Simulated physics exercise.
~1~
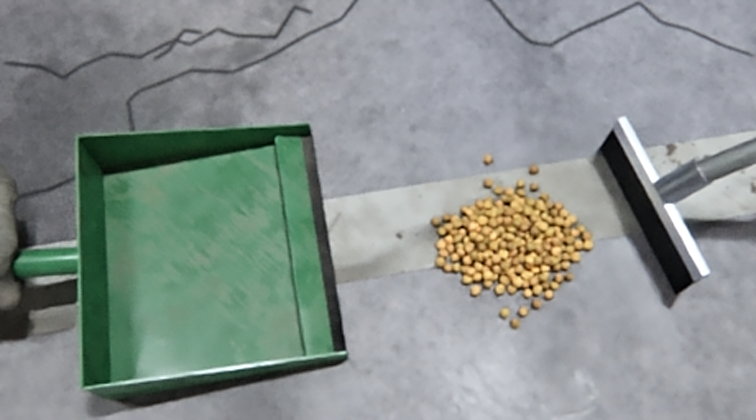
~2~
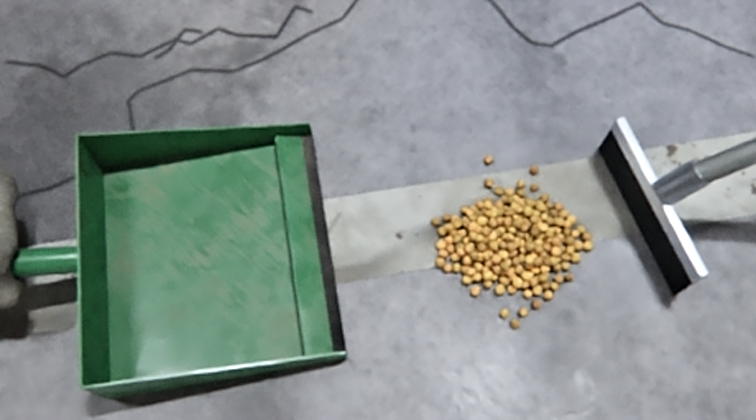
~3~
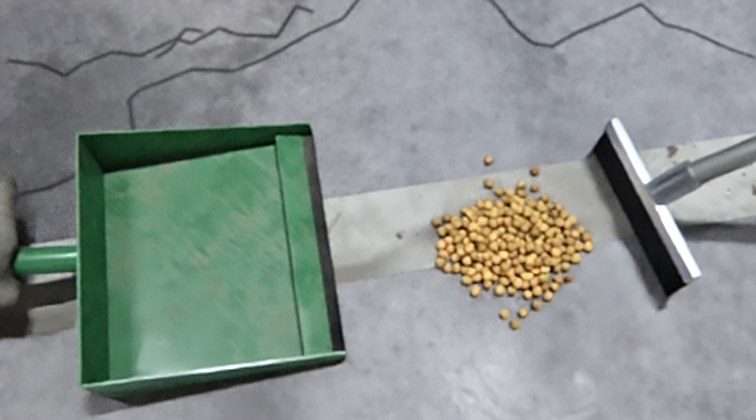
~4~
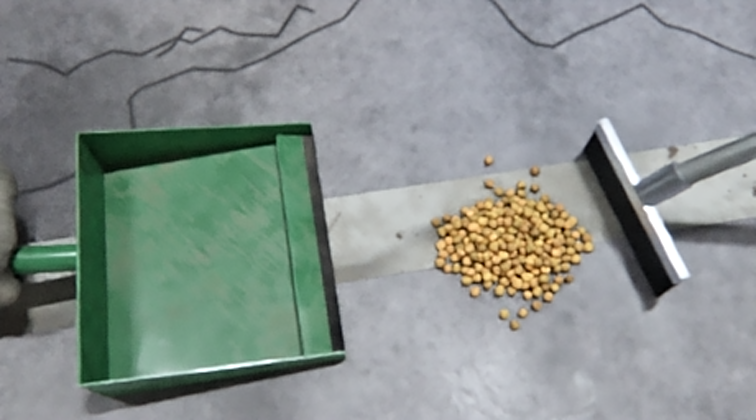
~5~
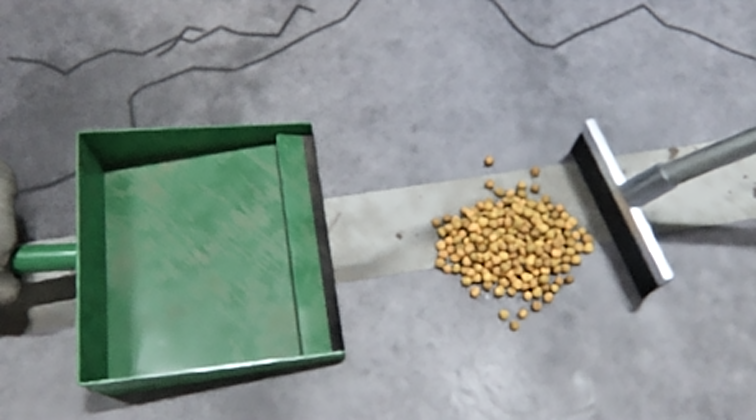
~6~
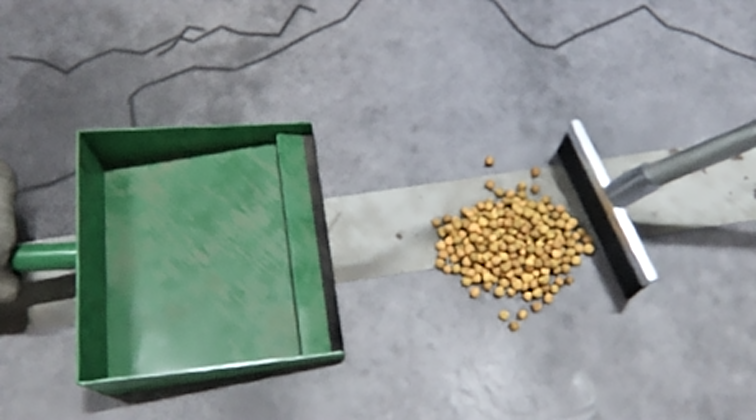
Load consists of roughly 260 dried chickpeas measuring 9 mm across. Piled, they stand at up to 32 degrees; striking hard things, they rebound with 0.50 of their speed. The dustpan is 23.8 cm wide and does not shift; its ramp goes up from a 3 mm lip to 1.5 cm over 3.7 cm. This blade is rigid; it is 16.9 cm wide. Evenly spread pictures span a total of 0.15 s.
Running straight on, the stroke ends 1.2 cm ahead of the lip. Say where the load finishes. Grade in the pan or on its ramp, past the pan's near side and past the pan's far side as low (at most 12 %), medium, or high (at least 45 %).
Pan - medium; near side - low; far side - low.
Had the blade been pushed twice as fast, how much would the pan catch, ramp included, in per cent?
I'd put it at roughly 40 per cent.
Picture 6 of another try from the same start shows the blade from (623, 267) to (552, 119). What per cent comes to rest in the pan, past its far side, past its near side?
Pan 15; far 0; near 5.
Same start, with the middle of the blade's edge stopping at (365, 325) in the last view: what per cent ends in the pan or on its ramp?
About 30 %.
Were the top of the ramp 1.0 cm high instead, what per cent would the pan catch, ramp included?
That would give something like 35 per cent.
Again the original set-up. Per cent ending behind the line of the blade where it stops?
About 20 percent.
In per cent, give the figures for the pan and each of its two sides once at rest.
The pan ends at 30 per cent, the near side at 5 per cent and the far side at 0 per cent.
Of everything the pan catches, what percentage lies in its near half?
I'd put it at around 40 per cent.
Then, 0.24 s after the last picture, middle of the blade 15 cm from the lip; 0 % over the lip, far side 0 %, near side 0 %.
Then, 0.41 s after the last picture, middle of the blade 7 cm from the lip; 0 % over the lip, far side 0 %, near side 5 %.
Then, 0.70 s after the last picture, middle of the blade 3 cm from the lip; 30 % over the lip, far side 0 %, near side 5 %.
In the end, pan 30 %, near side 5 %, far side 0 %, in front of the lip or behind the blade 65 %.
